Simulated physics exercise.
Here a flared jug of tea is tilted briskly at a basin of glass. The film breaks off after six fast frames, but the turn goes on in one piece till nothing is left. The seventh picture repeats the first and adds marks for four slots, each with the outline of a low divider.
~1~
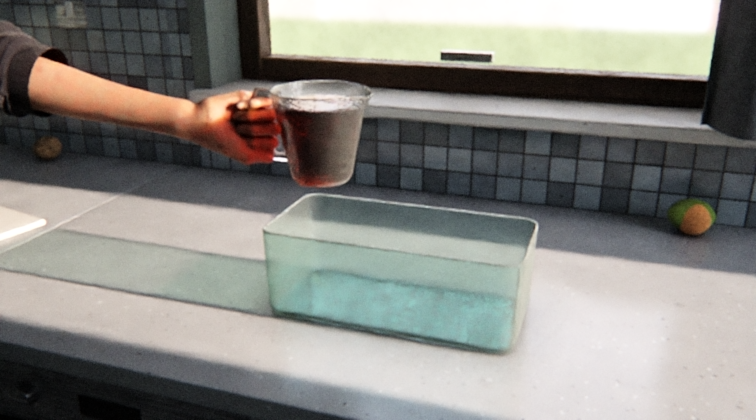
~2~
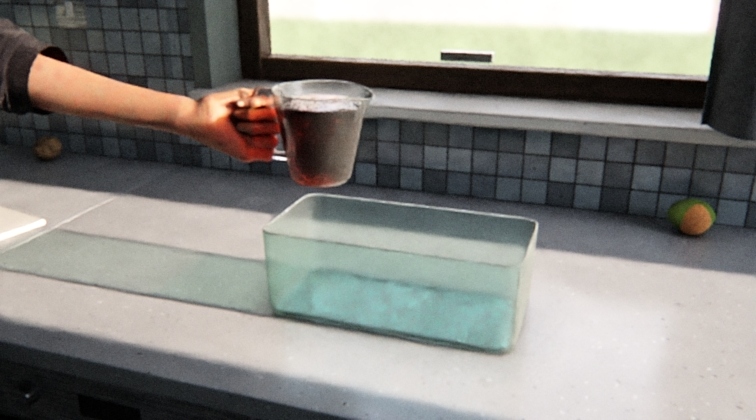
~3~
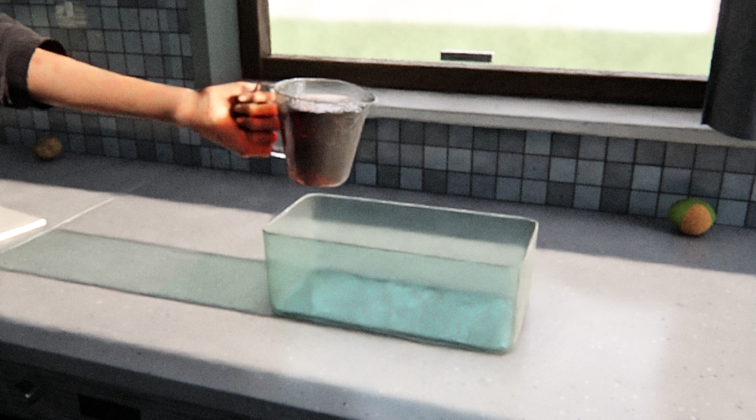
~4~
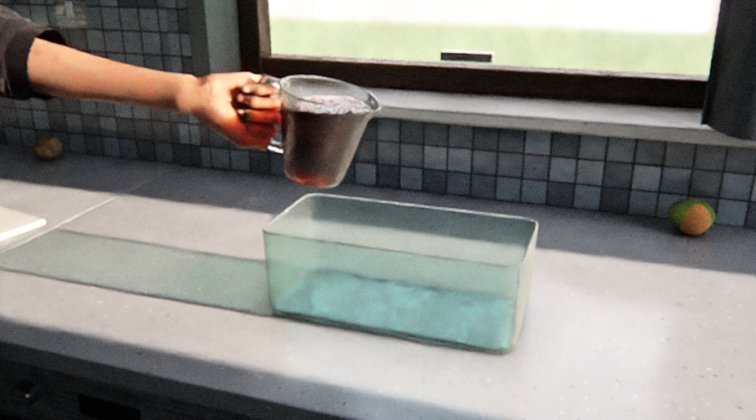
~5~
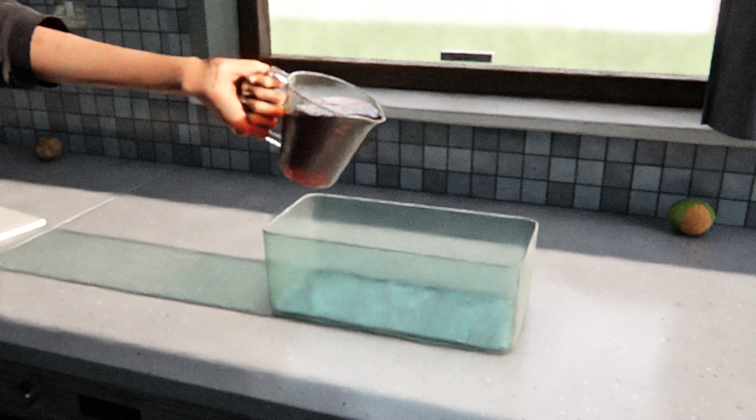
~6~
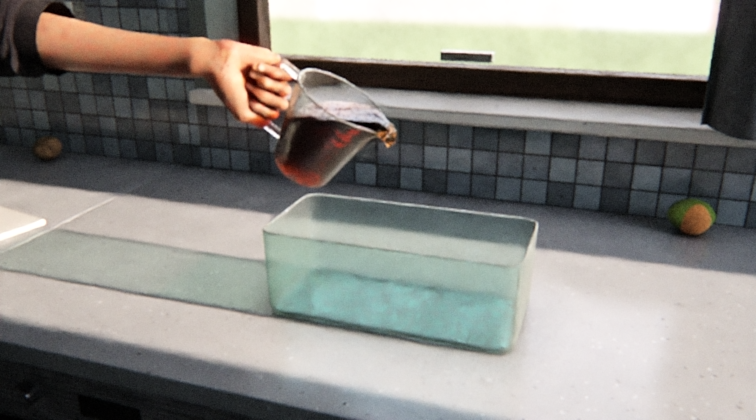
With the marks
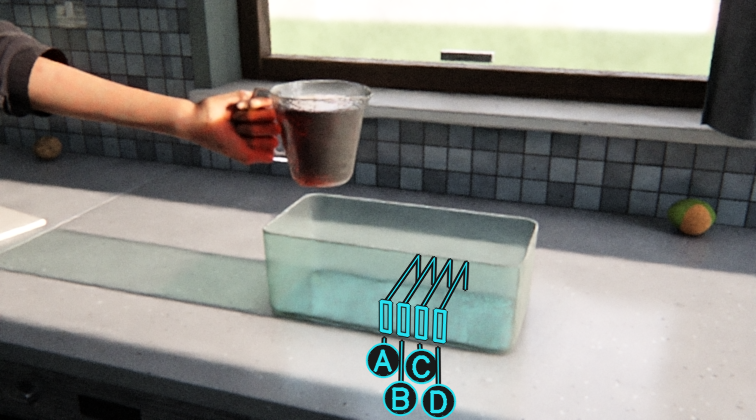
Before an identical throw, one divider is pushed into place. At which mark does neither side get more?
Go for B.
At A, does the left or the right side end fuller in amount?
The right side.
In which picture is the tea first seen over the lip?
Picture 6.
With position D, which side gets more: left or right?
The left one.
On the marked copy, A at (384, 338); B at (401, 341); C at (419, 344); D at (437, 348).
For position A, about 23 % ends left of the wall and 77 % right of it.
For position B, about 51 % ends left of the wall and 48 % right of it.
For position C, about 82 % ends left of the wall and 17 % right of it.
For position D, about 92 % ends left of the wall and 6 % right of it.
